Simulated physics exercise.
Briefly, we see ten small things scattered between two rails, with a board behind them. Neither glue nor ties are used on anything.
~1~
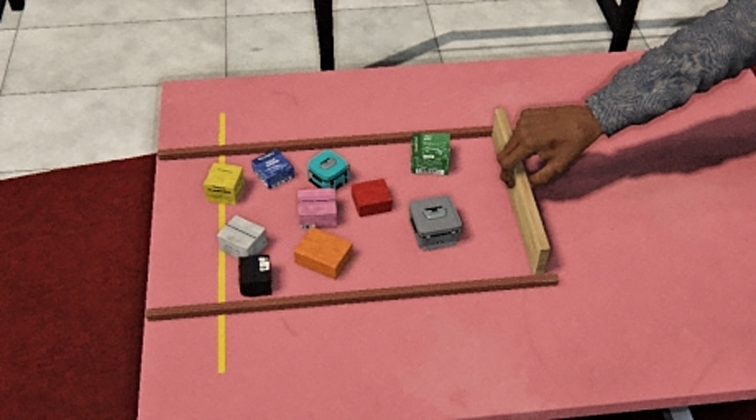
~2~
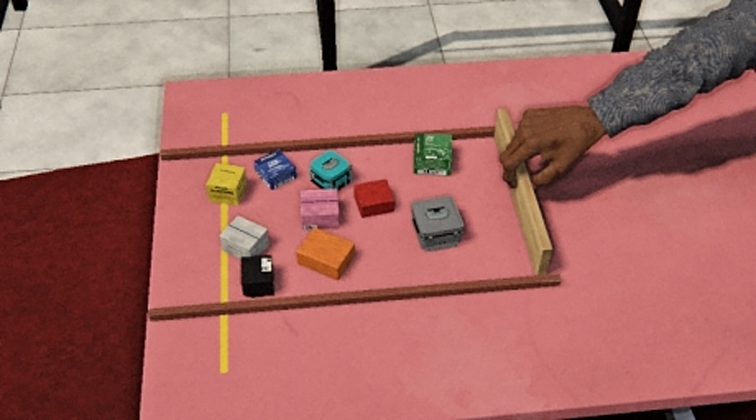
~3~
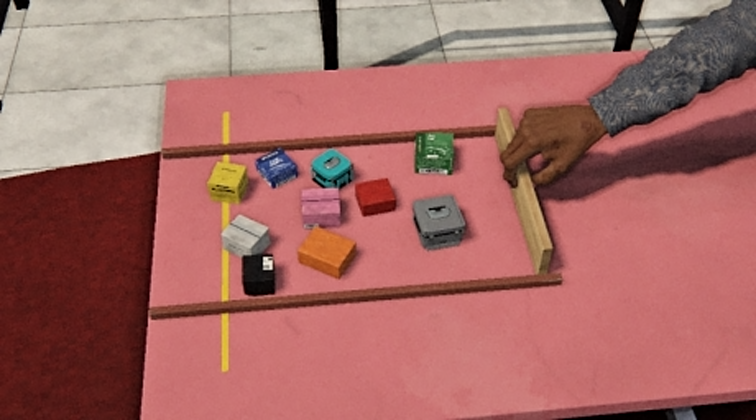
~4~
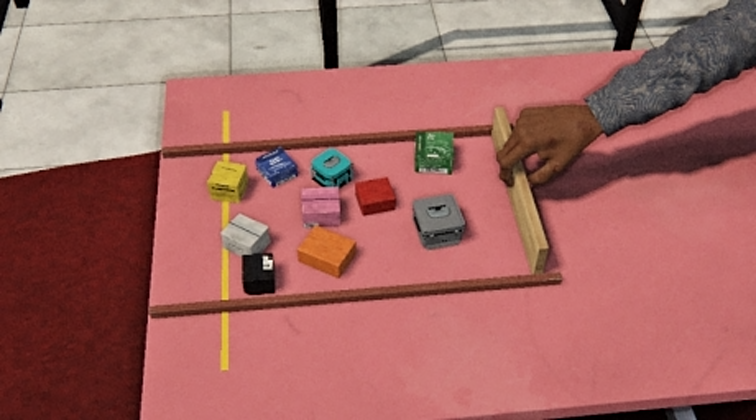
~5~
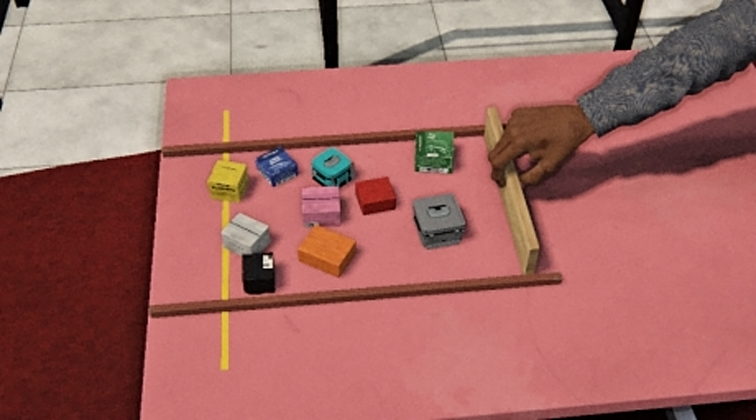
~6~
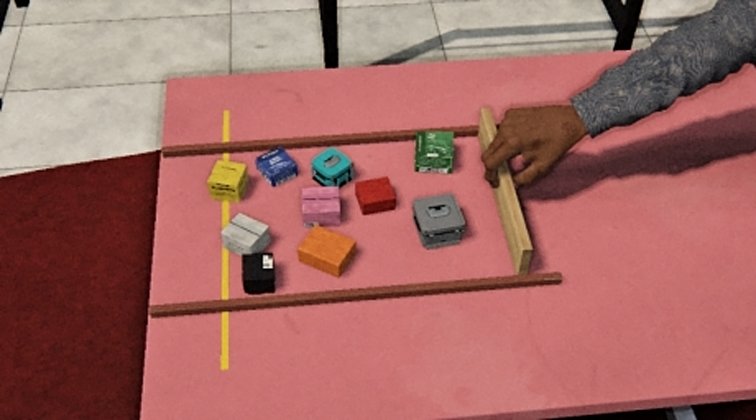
A hand in a grey sleeve, reaching in from the right, holds a wooden board upright across a pink table seen from above at an angle. Ten small boxes and blocks, among them yellow, blue, teal, pink, white, black, red, orange, grey and green, lie between two brown rails, with yellow tape at left. After a tiny view shift, the hand slides the board slightly left while the objects stay put.
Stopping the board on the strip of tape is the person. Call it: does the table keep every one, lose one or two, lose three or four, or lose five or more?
It loses one or two.
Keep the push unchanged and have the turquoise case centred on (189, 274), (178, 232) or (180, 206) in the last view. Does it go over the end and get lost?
In order, the turquoise case leaves the top; leaves the top; leaves the top.
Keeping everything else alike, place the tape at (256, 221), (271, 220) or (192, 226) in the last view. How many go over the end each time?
It would be 0, then 0, then 6.
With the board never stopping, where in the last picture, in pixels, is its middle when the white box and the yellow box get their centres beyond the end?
The white box gives roughly (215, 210), the yellow box roughly (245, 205).
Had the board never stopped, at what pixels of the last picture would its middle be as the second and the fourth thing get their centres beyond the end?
Roughly (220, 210) and then roughly (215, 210).
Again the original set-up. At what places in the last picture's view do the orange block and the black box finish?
The orange block finishes at (200, 280); the black box finishes at (159, 287).
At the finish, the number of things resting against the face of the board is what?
The count comes out at 4.
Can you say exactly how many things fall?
That totals 1.
A little later, none off yet; yellow box at rest near (229, 181); white box at rest near (246, 237); black box at rest near (259, 274).
Next, none off yet; yellow box moving near (218, 184); white box at rest near (245, 237); black box shifted a little near (247, 278).
When it is over, the number that fall off is one or two; down, yellow box.
